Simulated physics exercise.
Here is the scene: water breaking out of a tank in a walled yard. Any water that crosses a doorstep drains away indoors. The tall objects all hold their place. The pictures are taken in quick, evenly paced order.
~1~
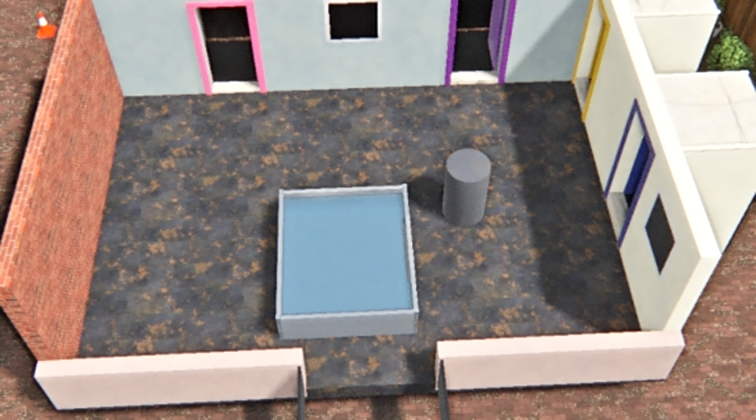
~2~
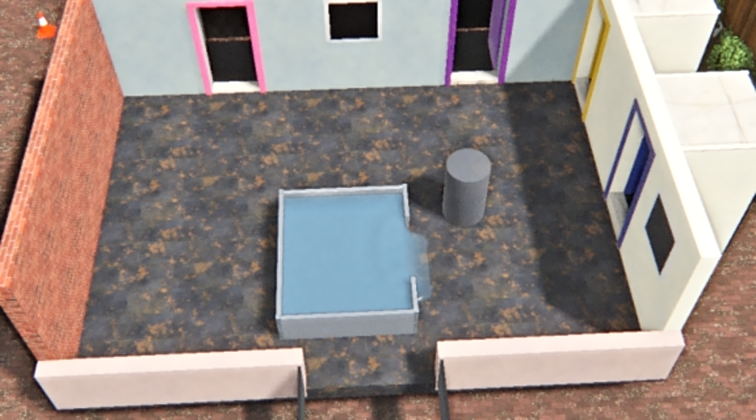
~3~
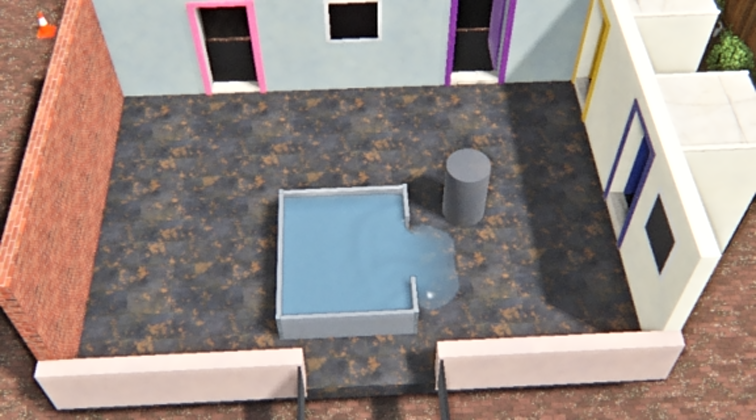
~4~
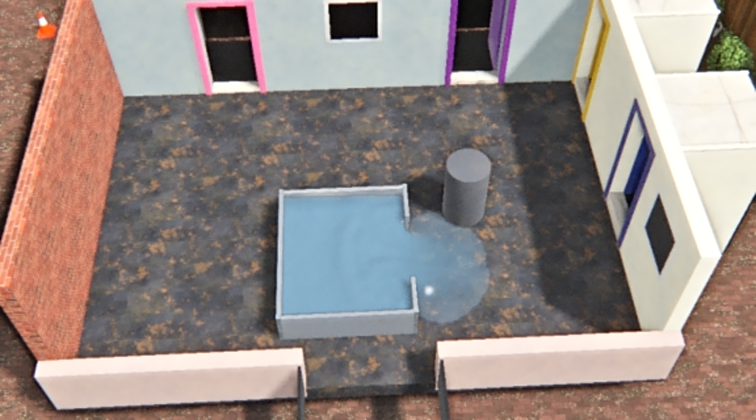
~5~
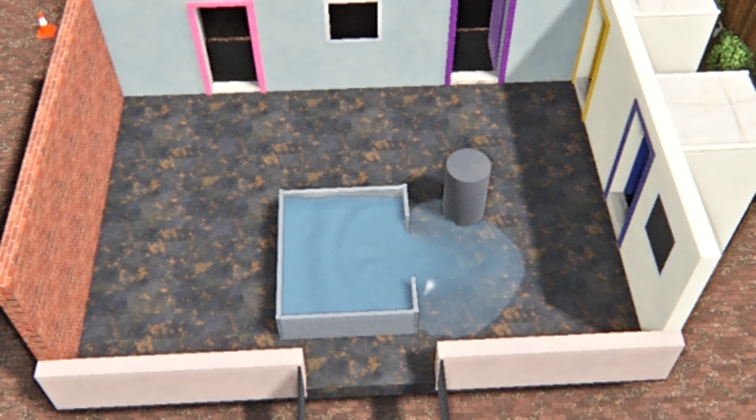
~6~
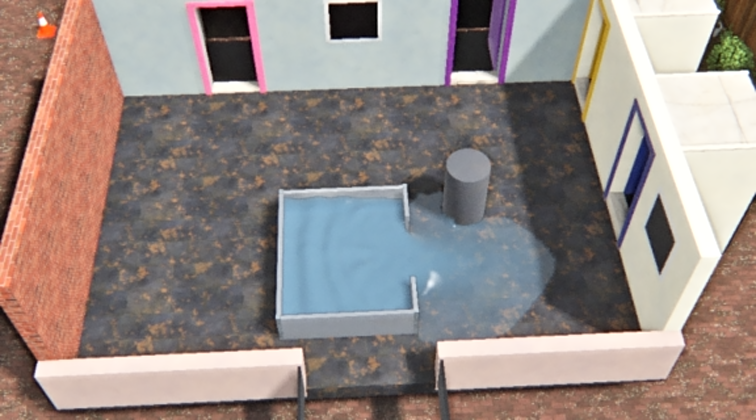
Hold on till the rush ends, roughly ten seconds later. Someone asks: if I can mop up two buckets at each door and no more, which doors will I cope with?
The purple door: You will cope; the yellow door: You will cope; the pink door: You will cope; the blue door: You will cope.
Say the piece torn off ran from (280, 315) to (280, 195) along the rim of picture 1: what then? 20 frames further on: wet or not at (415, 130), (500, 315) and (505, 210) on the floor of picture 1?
One by one: Unsoaked; unsoaked; unsoaked.
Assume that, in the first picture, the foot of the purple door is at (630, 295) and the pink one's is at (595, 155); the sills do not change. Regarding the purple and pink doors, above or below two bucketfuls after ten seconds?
Door by door: Purple is swamped, pink is swamped.
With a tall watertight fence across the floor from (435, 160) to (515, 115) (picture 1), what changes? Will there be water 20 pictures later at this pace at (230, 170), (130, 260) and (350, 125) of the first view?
Log, spots one to three: Spared; spared; spared.
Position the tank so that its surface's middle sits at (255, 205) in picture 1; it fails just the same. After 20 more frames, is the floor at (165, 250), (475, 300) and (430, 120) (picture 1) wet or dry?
Log: No flood; flood; flood.
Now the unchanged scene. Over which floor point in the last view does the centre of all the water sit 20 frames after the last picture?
The water centres close to (458, 265).
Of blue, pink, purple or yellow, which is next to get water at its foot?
Answer: The blue door.
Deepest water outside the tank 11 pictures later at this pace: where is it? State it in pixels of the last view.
That spot is close to (633, 347).
A moment on, water covers 20 % of the floor; the purple door not reached, the yellow door not reached, the pink door not reached, the blue door wet at the sill, nothing in.
Next, water covers 25 % of the floor; the purple door not reached, the yellow door not reached, the pink door not reached, the blue door wet at the sill, nothing in.
Then, water covers 30 % of the floor; the purple door not reached, the yellow door wet at the sill, nothing in, the pink door not reached, the blue door under two buckets in.
Later, water covers 45 % of the floor; the purple door wet at the sill, nothing in, the yellow door wet at the sill, nothing in, the pink door not reached, the blue door under two buckets in.
In the end, water covers 75 % of the floor; the purple door wet at the sill, nothing in, the yellow door wet at the sill, nothing in, the pink door wet at the sill, nothing in, the blue door under two buckets in.
